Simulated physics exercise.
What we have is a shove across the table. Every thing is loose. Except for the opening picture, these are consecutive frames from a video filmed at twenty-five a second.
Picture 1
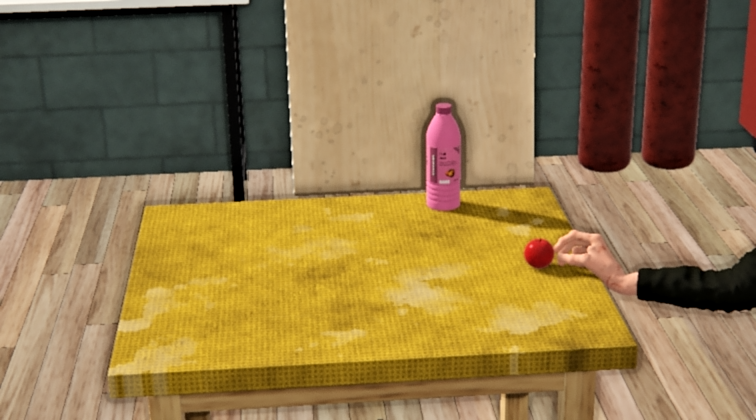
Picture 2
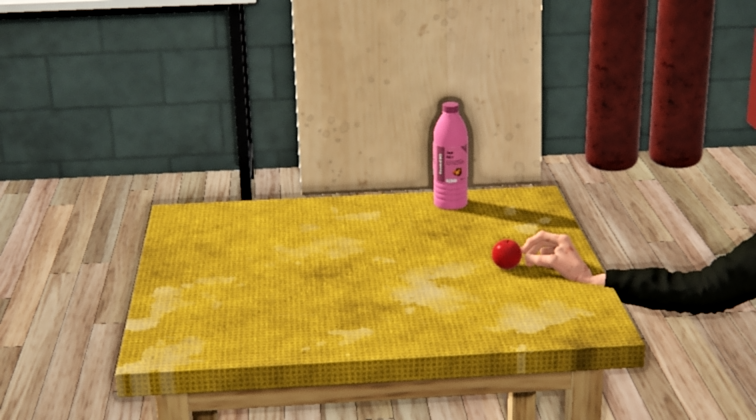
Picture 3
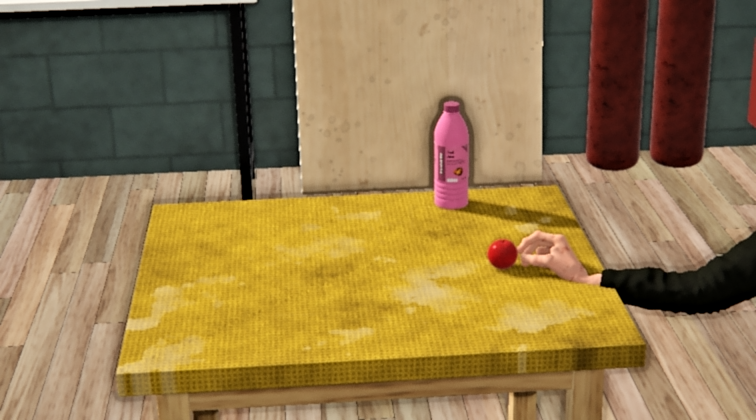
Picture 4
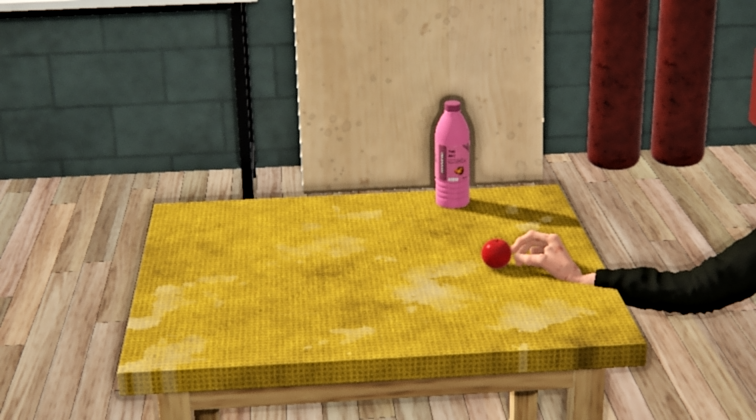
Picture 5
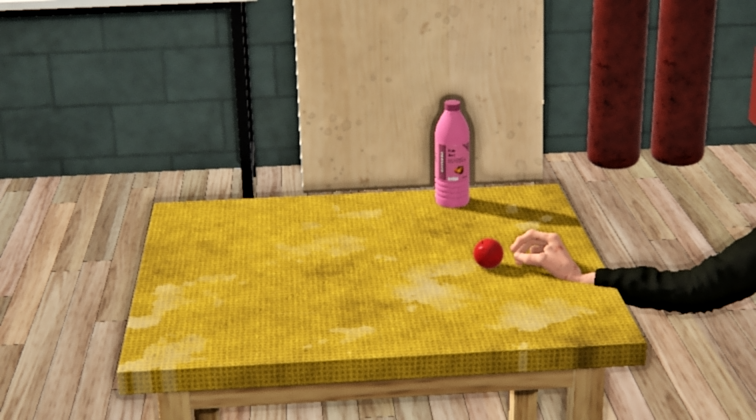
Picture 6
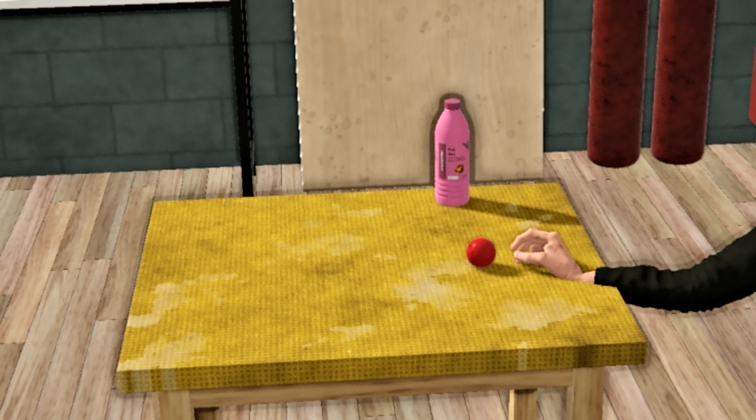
Red apple moving left across a yellow-topped table, pushed by a hand and then separating from the fingers, near a pink bottle.
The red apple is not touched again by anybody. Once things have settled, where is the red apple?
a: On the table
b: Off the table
a, on the table.
Then, 0.10 s on from there, red apple shifted about its own width near (465, 253).
Then, 0.20 s on from there, red apple shifted about its own width near (451, 254).
Then, 0.30 s on from there, red apple shifted well along near (441, 255).
Then, 0.50 s on from there, red apple shifted well along near (429, 255).
In the end, moved from the start, red apple. At the end, from the last picture's camera, red apple near (427, 255).
